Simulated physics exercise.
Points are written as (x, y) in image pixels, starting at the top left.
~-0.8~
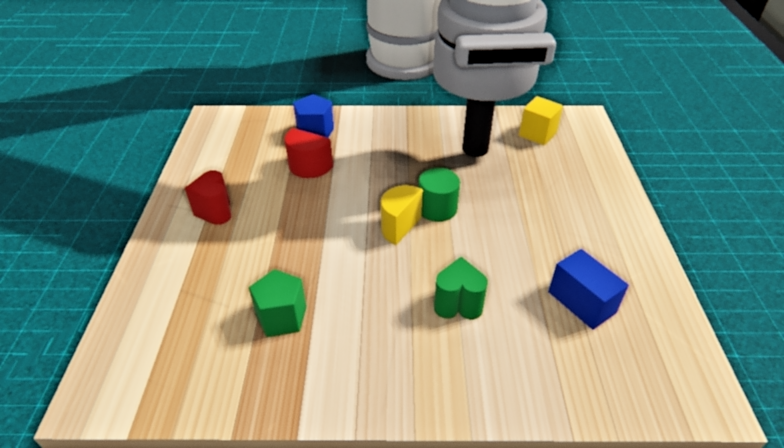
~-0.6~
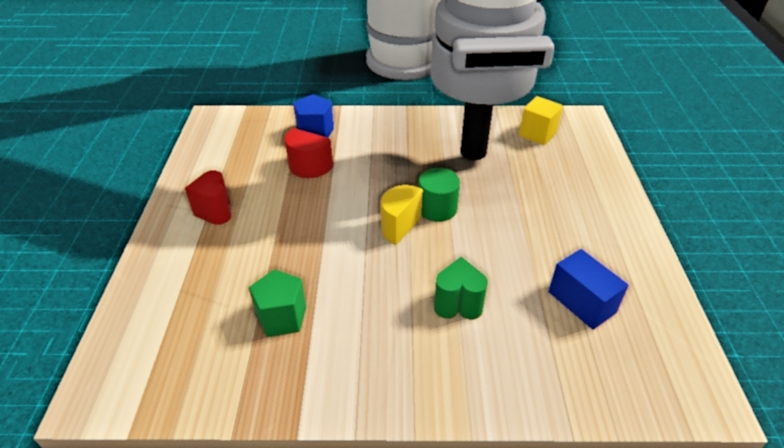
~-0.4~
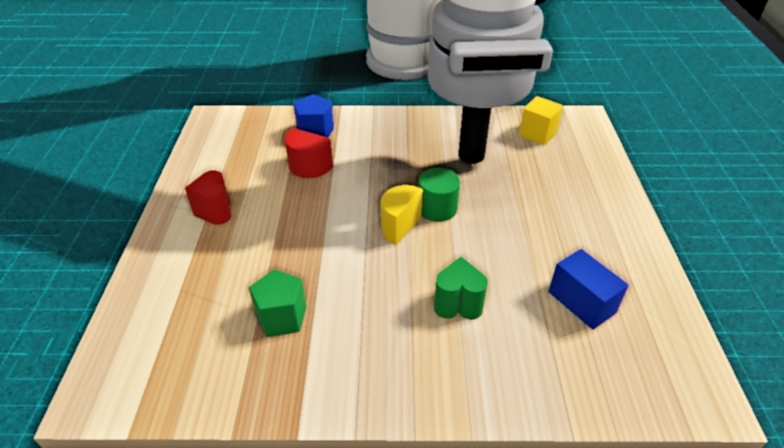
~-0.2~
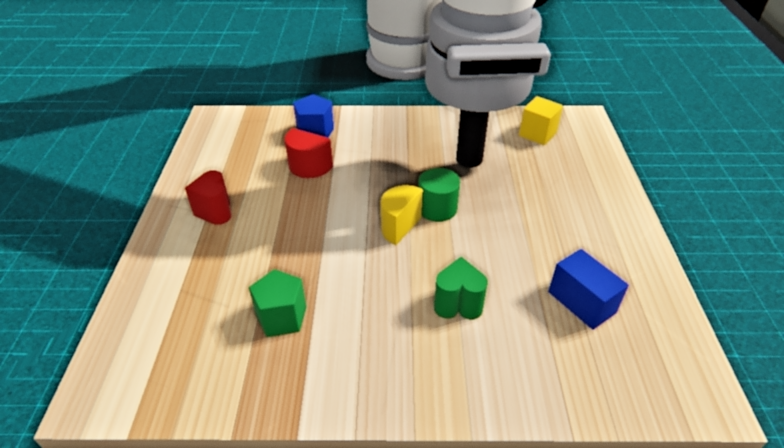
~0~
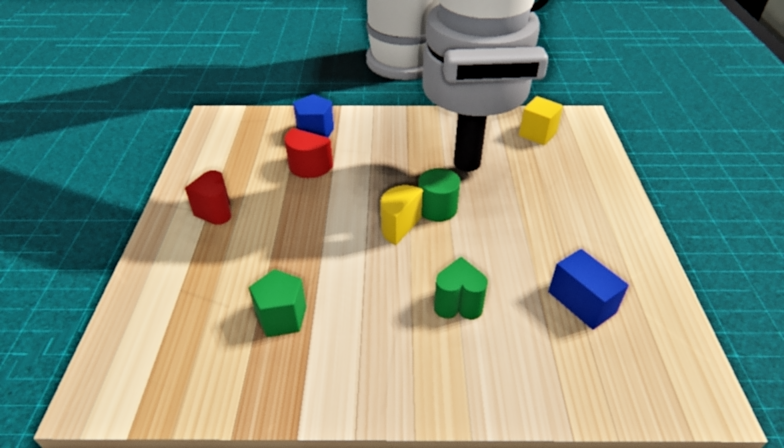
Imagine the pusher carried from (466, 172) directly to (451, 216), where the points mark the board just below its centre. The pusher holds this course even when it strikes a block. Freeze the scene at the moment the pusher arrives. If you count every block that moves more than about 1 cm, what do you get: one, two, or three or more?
In total, two blocks get moved by over 1 cm.
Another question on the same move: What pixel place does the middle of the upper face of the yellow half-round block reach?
Expect it around (375, 208).
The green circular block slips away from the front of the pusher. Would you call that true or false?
Verdict: False.
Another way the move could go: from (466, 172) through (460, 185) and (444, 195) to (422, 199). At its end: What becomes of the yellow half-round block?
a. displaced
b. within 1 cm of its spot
My pick is a.
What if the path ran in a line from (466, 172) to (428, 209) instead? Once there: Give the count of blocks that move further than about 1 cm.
Going by the path, two blocks will move.
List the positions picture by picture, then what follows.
In the first picture, lower end of the pusher at (475, 150), tops of blocks, yellow half-round block at (399, 198), green circular block at (440, 180).
In the second picture, pusher at (473, 153), blocks as before.
In the third picture, pusher at (471, 156), blocks as before.
In the fourth picture, pusher at (469, 160), blocks as before.
In the fifth picture, pusher at (467, 164), yellow half-round block at (399, 198), green circular block at (440, 180).
The first path, step by step. Halfway along, pusher at (460, 186); nothing pushed yet.
At the end, pusher at (452, 207); yellow half-round block at (375, 208), turned 15° clockwise; green circular block at (423, 199).
